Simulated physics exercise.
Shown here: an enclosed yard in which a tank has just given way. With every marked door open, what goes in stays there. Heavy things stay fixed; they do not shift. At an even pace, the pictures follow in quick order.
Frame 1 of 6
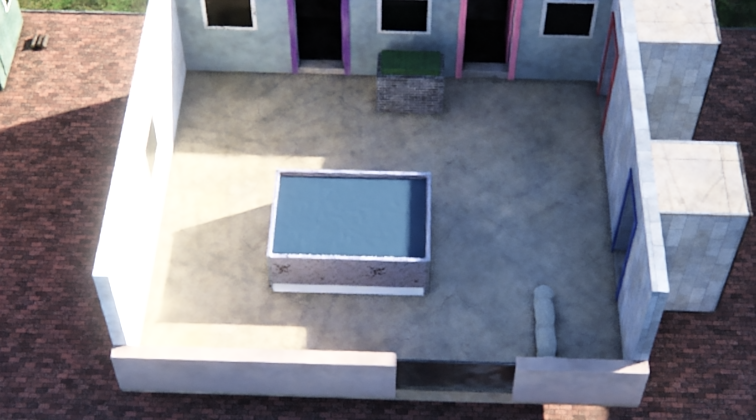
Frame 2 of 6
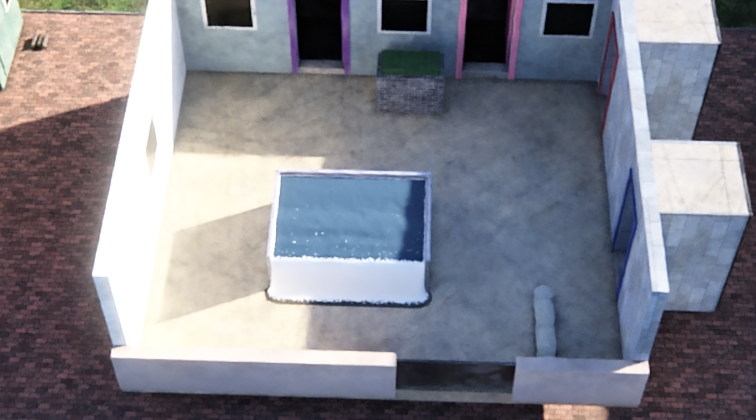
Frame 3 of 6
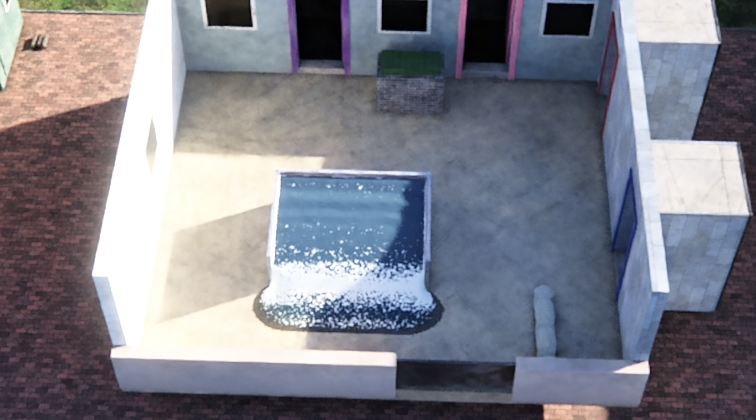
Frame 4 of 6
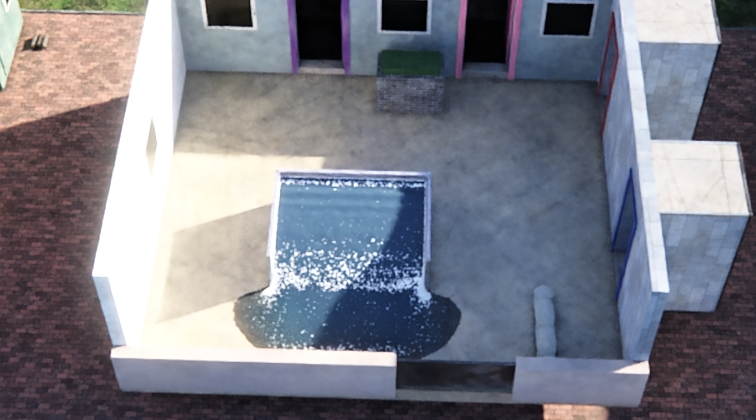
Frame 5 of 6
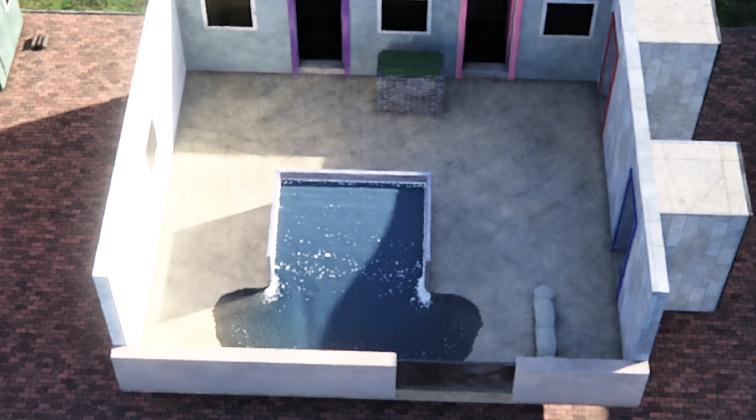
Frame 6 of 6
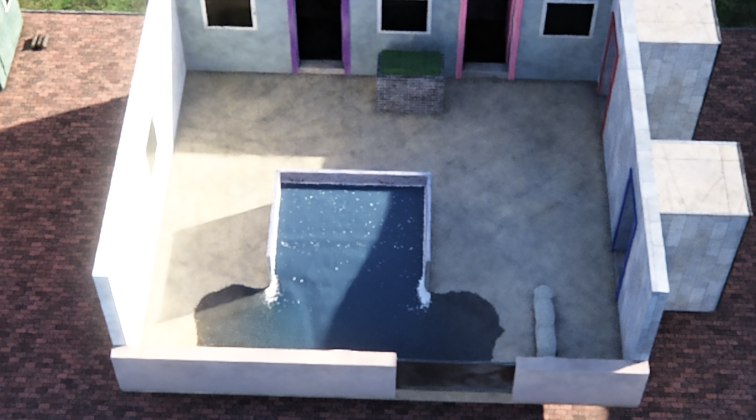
At the start, a rectangular tank of still blue water sits in a walled yard. Its front side gives way and water pours out in a white, foaming sheet onto the ground. The dark pool then widens to the left and right along the front wall as the foam thins.
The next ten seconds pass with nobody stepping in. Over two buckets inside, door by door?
Door by door: The red door over; the pink door not over; the blue door not over; the purple door not over.
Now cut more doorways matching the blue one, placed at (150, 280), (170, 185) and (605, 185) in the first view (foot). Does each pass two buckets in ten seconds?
One after the other: Floods, keeps below it, takes less.
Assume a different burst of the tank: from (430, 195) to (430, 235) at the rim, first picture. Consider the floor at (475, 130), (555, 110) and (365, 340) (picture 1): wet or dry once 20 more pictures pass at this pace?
Taking the spots in turn: Untouched, swamped and swamped.
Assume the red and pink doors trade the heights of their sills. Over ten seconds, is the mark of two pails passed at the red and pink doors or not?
Result - red ends up below, pink ends up above.
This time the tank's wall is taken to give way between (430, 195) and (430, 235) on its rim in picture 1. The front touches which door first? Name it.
That's the blue-painted one.
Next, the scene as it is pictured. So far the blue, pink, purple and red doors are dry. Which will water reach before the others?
It's the blue one.
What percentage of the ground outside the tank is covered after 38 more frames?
Roughly 95 per cent.
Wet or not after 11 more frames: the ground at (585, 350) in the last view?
Call it swamped.
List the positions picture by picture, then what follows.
In the first frame, still water in the water tank at (351, 217).
In the second frame, water pours out at (349, 276) and has run to (268, 291).
In the third frame, the front is at (259, 311), out from the gap at (349, 279).
In the fourth frame, the front is at (243, 323), out from the gap at (349, 280).
In the fifth frame, water pours out at (349, 281) and has run to (229, 350).
In the sixth frame, water pours out at (349, 281) and has run to a hidden place.
A moment on, water covers 20 % of the floor; the red door not reached, the pink door not reached, the blue door not reached, the purple door not reached.
Next, water covers 30 % of the floor; the red door not reached, the pink door not reached, the blue door not reached, the purple door not reached.
Then, water covers 65 % of the floor; the red door not reached, the pink door not reached, the blue door wet at the sill, nothing in, the purple door not reached.
Later, water covers 95 % of the floor; the red door under two buckets in, the pink door wet at the sill, nothing in, the blue door wet at the sill, nothing in, the purple door wet at the sill, nothing in.
In the end, water covers 95 % of the floor; the red door far over two buckets in, the pink door wet at the sill, nothing in, the blue door wet at the sill, nothing in, the purple door wet at the sill, nothing in.
